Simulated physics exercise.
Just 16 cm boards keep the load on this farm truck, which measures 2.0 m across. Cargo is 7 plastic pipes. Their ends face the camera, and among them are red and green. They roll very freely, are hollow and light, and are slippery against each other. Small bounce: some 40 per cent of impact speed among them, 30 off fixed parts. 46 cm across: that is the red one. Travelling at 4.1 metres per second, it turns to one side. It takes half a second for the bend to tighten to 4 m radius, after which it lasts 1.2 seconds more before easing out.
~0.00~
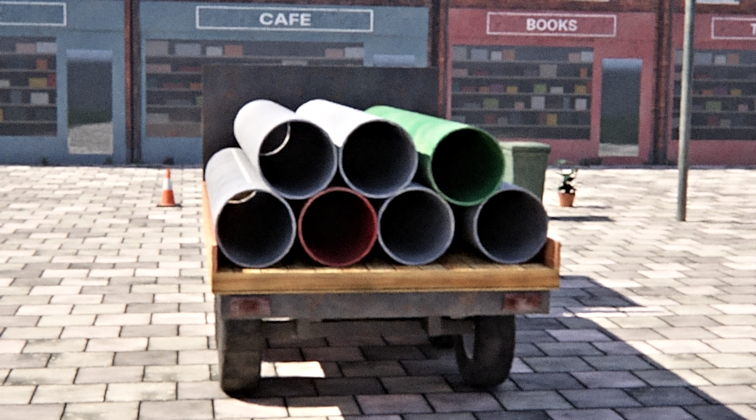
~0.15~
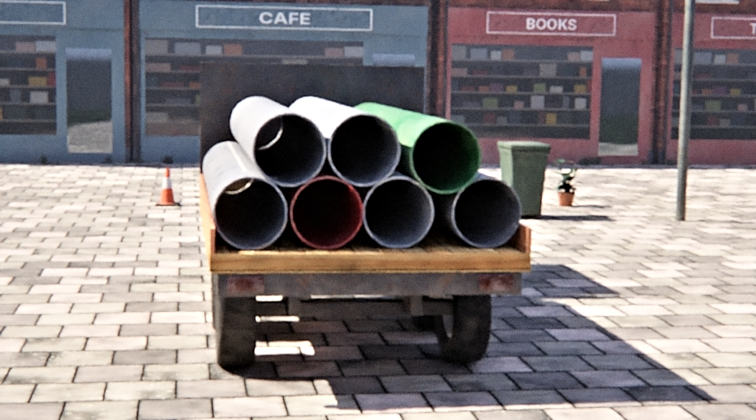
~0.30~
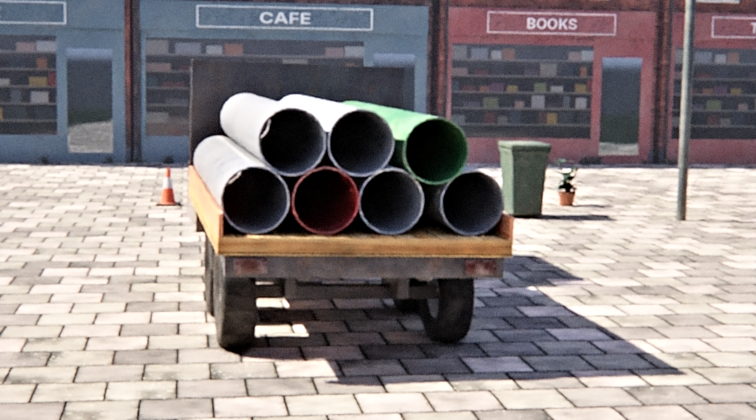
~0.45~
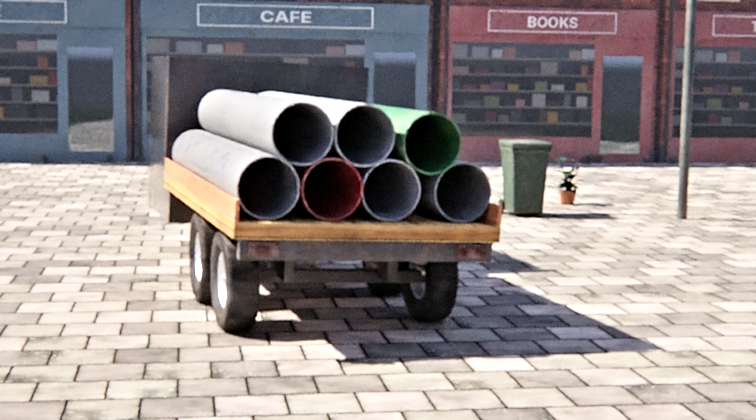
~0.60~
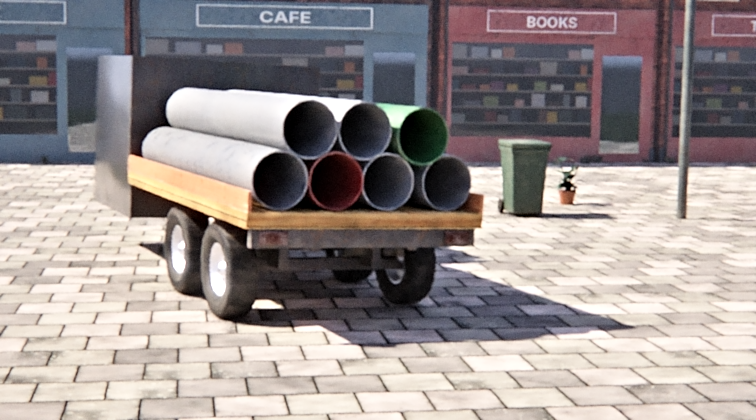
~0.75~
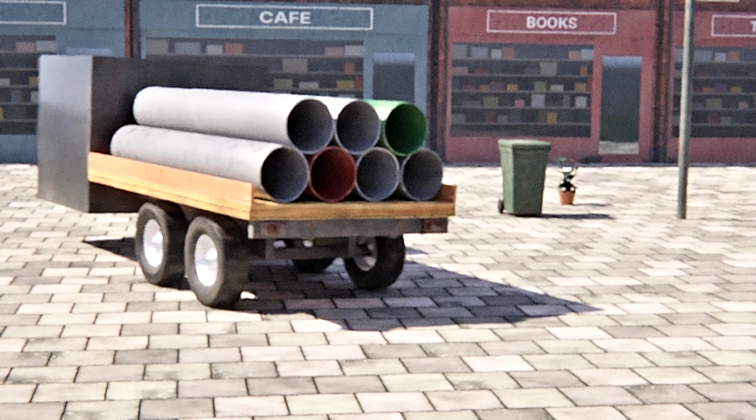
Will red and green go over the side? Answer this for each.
Red: It stays put. Green: It comes off.
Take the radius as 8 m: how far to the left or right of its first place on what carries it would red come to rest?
Roughly 10 cm right.
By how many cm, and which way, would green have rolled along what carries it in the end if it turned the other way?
Leftwards by roughly 5 cm.
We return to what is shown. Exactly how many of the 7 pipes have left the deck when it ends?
Altogether that makes 1.
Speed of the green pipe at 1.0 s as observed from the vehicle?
I'd put it near 0.4 m/s.
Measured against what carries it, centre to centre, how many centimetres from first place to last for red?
The red one comes to 10.
Then, 1.0 s in, red is on the deck, 85 cm from the left edge; green is up on others, 40 cm from the right edge, rolling right; 0 of 7 are off.
Then, 1.2 s in, green is up on others, 30 cm from the right edge, rolling right; still the same for red; 0 of 7 are off.
Then, 1.5 s in, green is up on others, 5 cm from the right edge, rolling right; still the same for red; 0 of 7 are off.
Then, 1.7 s in, green is over the right board and falling; still the same for red; 1 of 7 is off.
In the end (2.3 s), red is on the deck, 85 cm from the left edge; green is over the right board and gone; 1 of 7 is off.
